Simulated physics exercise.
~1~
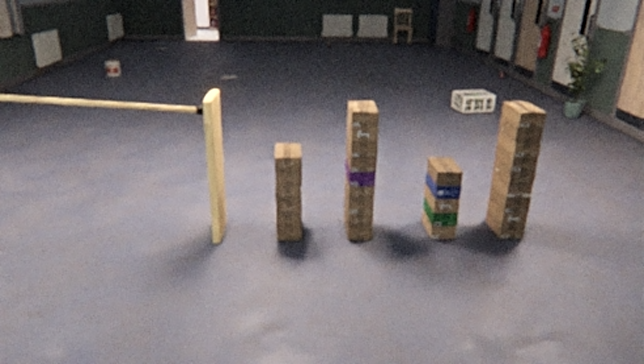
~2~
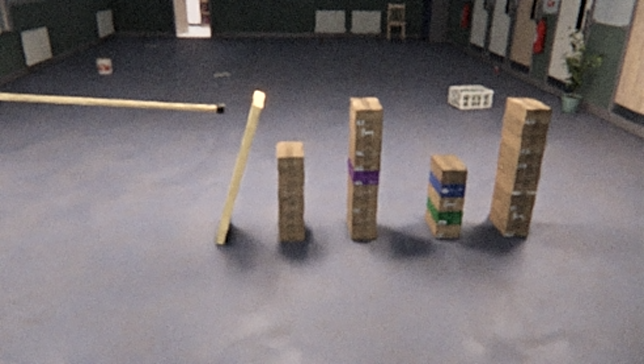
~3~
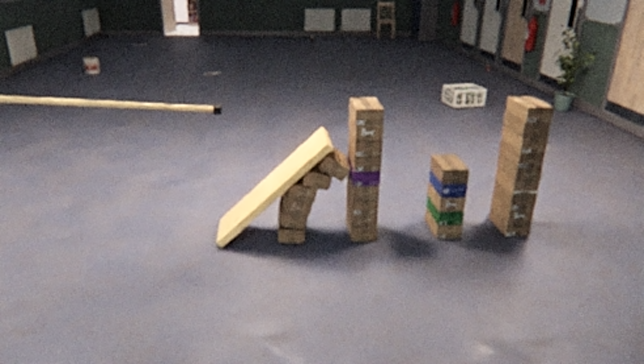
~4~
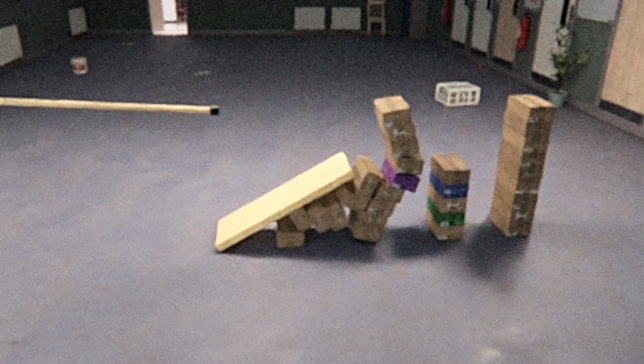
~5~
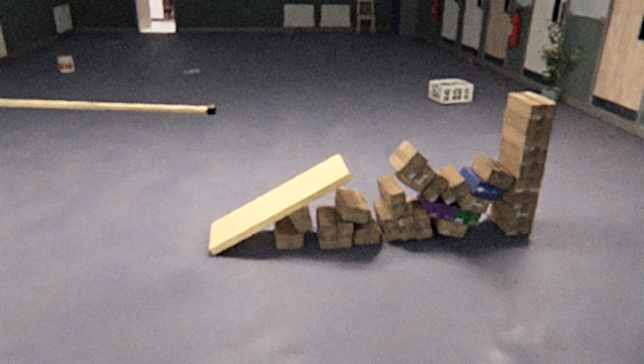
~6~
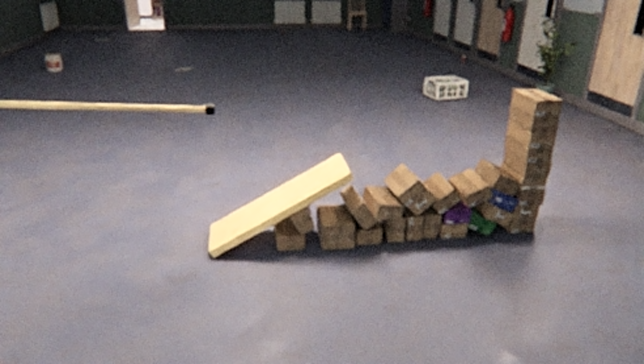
Upright board tipping right into a row of box stacks, toppling three in turn and leaving the tall last stack standing.
